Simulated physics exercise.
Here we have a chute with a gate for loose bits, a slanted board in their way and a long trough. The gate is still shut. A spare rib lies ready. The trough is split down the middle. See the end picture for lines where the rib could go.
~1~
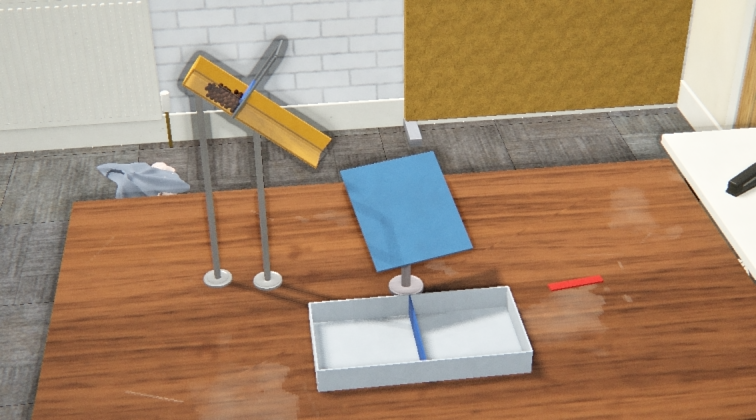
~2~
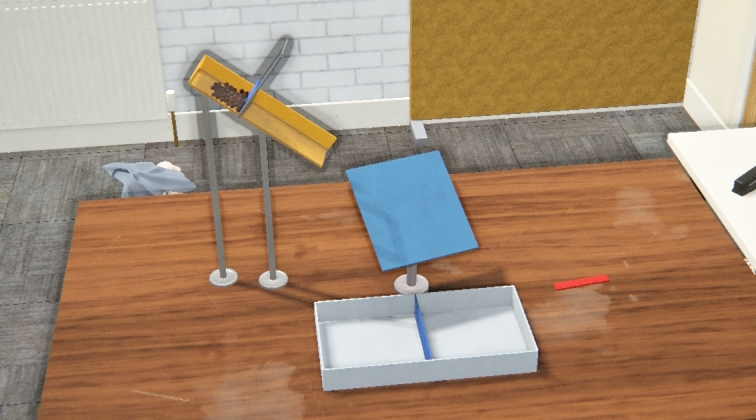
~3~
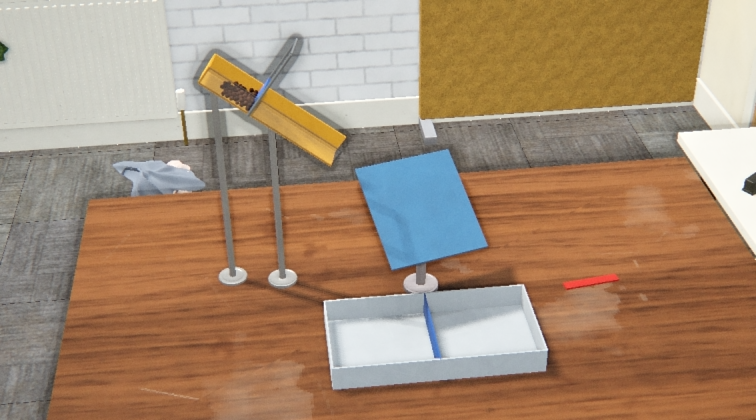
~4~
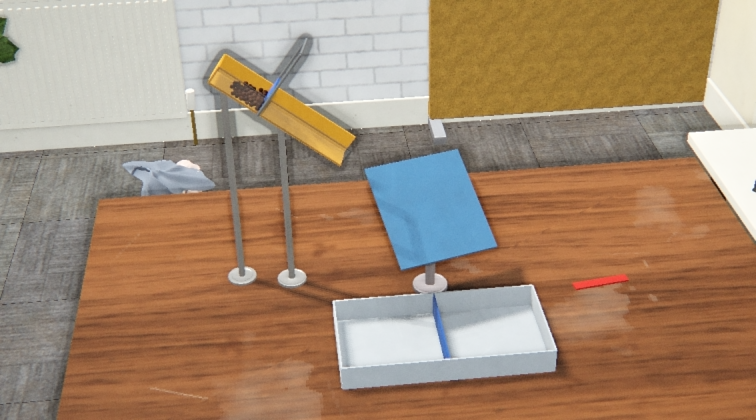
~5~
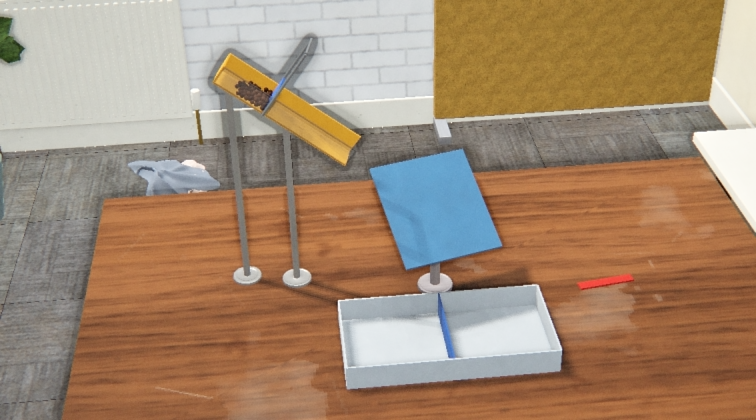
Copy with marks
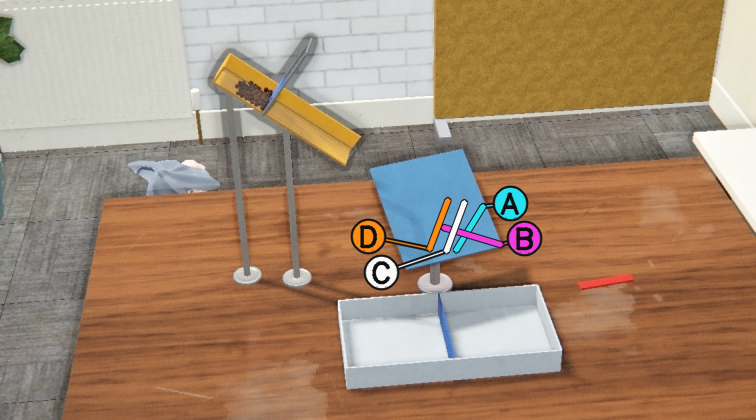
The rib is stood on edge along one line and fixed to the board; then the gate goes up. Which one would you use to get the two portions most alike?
C beats the others.
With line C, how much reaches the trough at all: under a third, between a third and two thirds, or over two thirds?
Over two thirds.
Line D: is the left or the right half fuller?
The left half.
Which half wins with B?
Right.
On the marked copy, line A from (483, 206) to (456, 249); line B from (443, 227) to (500, 244); line C from (464, 202) to (446, 250); line D from (447, 200) to (429, 248).
For line A, of what is caught, a small part in the left half, most in the right.
For line B, of what is caught, a small part in the left half, nearly all in the right.
For line C, of what is caught, about half in the left half, about half in the right.
For line D, of what is caught, nearly all in the left half, a small part in the right.
